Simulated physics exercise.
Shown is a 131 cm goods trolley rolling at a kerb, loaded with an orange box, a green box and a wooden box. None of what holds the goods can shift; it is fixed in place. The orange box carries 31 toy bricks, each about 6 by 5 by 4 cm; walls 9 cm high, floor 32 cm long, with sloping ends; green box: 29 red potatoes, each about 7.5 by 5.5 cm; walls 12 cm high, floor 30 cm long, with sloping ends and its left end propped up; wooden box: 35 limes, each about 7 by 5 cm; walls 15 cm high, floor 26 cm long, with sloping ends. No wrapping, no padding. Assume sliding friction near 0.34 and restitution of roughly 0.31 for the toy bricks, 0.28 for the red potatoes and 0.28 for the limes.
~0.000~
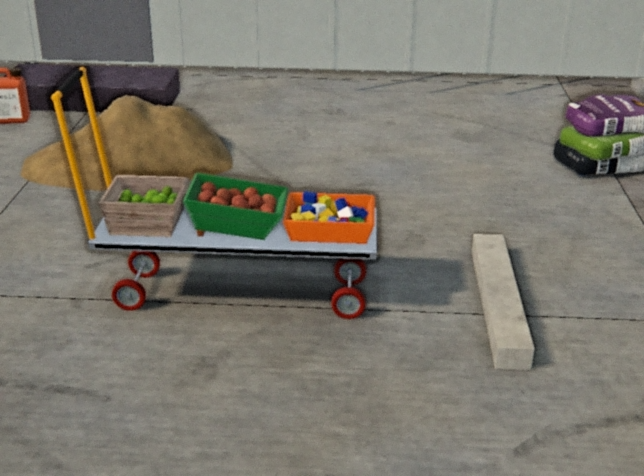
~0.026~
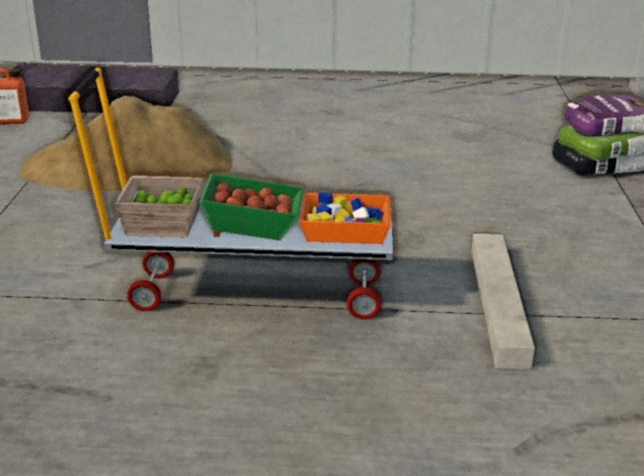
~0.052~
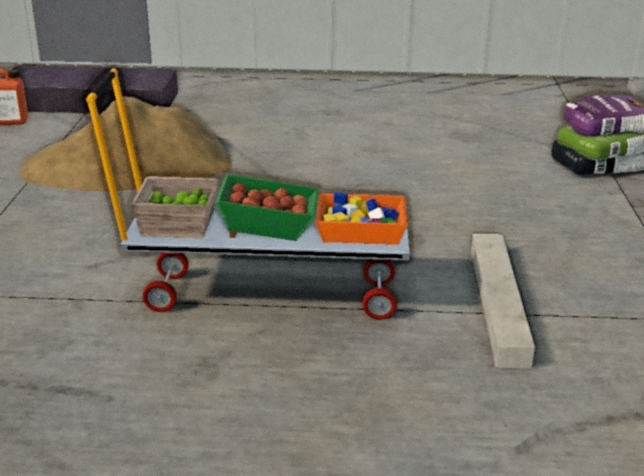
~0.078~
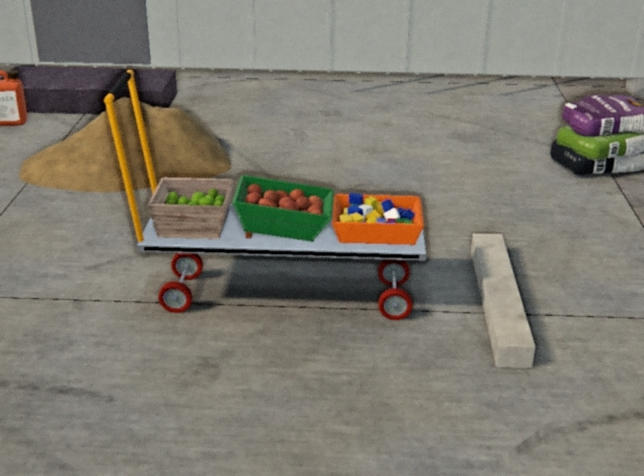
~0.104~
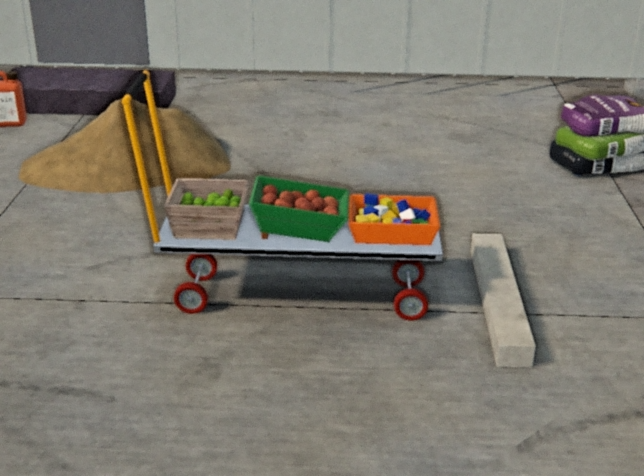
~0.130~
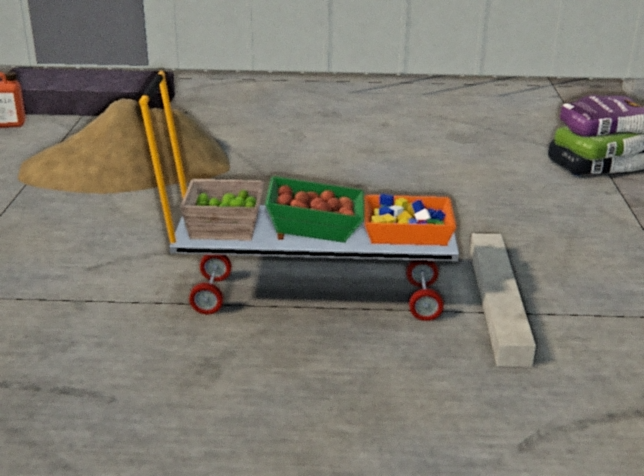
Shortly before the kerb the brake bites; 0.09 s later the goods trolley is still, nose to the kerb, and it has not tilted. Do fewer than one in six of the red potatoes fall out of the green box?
No, spilled: Higher than a sixth.
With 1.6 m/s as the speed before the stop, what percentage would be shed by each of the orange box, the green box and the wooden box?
Orange box 0 %, green box 0 %, wooden box 0 %.
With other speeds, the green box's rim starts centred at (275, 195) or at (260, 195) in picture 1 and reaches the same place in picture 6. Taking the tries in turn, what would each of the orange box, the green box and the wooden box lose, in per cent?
Losses in order of the tries would be orange box 0 and 0 %, green box 0 and 10 %, wooden box 0 and 0 %.
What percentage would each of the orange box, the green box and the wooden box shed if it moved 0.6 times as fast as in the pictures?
Then orange box 0, green box 0, wooden box 0 per cent.
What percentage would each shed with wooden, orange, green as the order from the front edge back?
In that arrangement the orange box sheds 0 per cent of its load, the green box 30 per cent, and the wooden box 0 per cent.
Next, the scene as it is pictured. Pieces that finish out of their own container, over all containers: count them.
I'd put it near 12.
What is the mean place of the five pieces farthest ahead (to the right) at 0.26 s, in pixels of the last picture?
Pixel (485, 216), give or take.
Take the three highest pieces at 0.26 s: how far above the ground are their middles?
About 58 cm up.
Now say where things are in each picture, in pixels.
In the first picture (places track the rim corner closest to us here; the camera moves round a little), green box (186, 200); wooden box (173, 205); 57 cm to go; all still inside.
In the second picture, green box (202, 201); wooden box (189, 205); 50 cm to go.
In the third picture, green box (219, 201); wooden box (206, 206); 42 cm to go.
In the fourth picture, green box (235, 202); wooden box (222, 207); 35 cm to go.
In the fifth picture, green box (252, 203); wooden box (239, 207); 28 cm to go.
In the sixth picture, green box (268, 203); wooden box (255, 208); 21 cm to go; all still inside.
After 0.16 s, braking starts.
After 0.26 s, the orange box has all 31, the green box has all 29 and the wooden box has all 35.
After 0.38 s, the orange box is down by 2 of 31, the green box is down by 3 of 29 and the wooden box has all 35.
After 0.61 s, the orange box is down by 2 of 31, the green box is down by 9 of 29 and the wooden box has all 35.
Final count (at 1.11 s), the orange box is down by 2 of 31, the green box is down by 9 of 29 and the wooden box has all 35. Asked share, 9 of 29, 31 per cent.
